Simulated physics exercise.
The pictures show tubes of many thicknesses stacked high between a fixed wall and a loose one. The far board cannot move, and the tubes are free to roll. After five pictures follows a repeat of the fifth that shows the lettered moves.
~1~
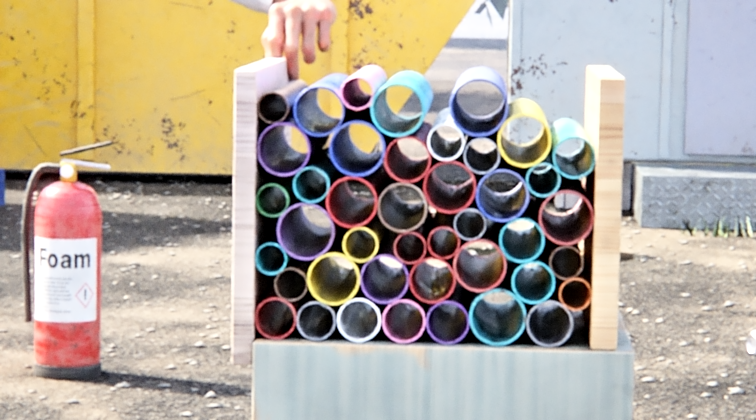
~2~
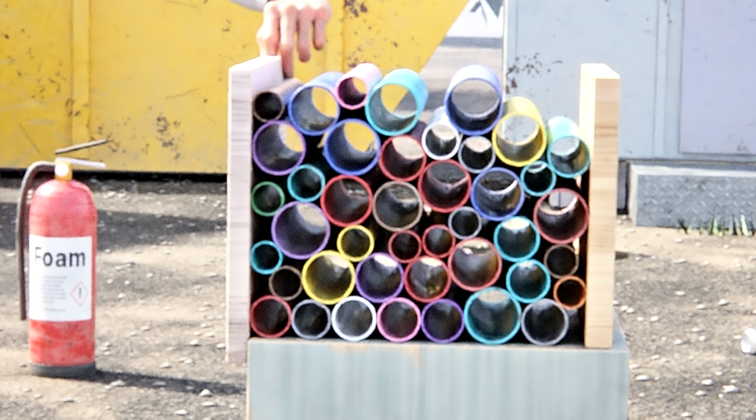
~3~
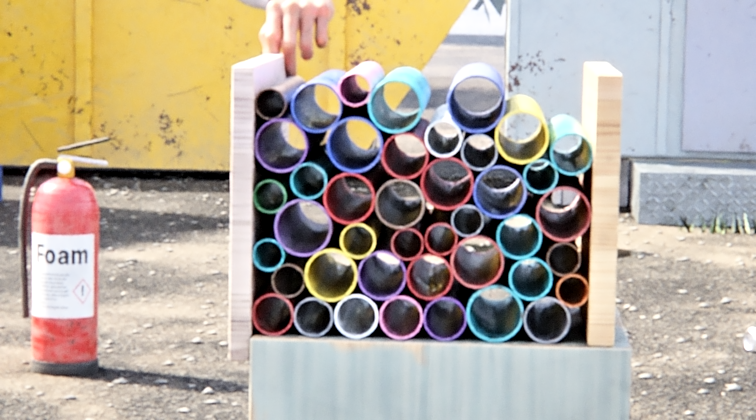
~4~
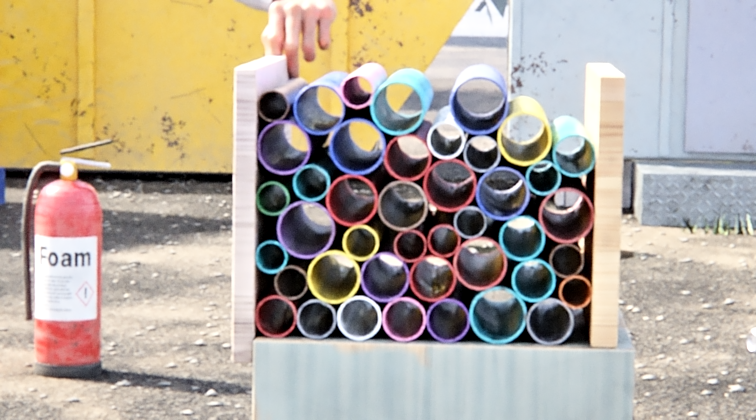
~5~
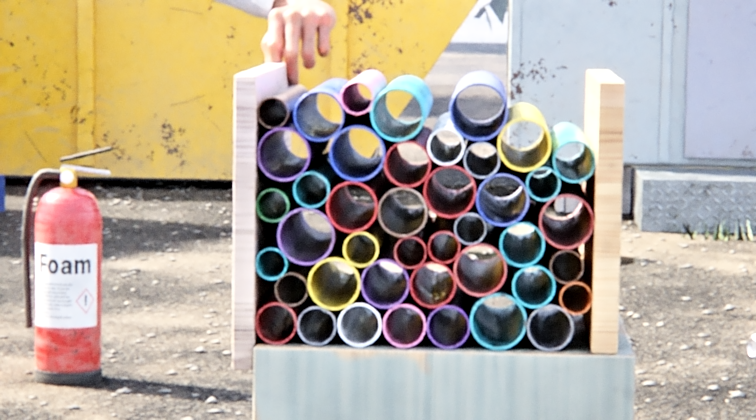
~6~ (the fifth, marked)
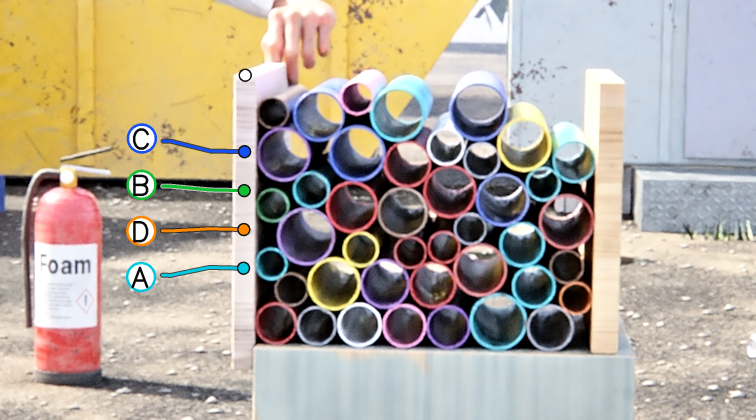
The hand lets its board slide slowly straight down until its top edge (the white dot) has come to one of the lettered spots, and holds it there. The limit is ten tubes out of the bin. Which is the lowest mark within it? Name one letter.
It can be let down to A.
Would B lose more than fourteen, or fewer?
Fewer than fourteen.
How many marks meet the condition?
Four of them.
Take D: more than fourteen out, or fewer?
At D, fewer than fourteen.
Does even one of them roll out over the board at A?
Yes, at A.
On the marked copy, A at (244, 269); B at (245, 190); C at (245, 152); D at (244, 229); the white dot at (246, 75).
Following A. Soon after the start, top of the board (256, 160).
Later, top of the board (255, 256).
In the end, top of the board (255, 268), about four out over the board.
As for the rest, B three out over the board; C one out over the board; D three out over the board.
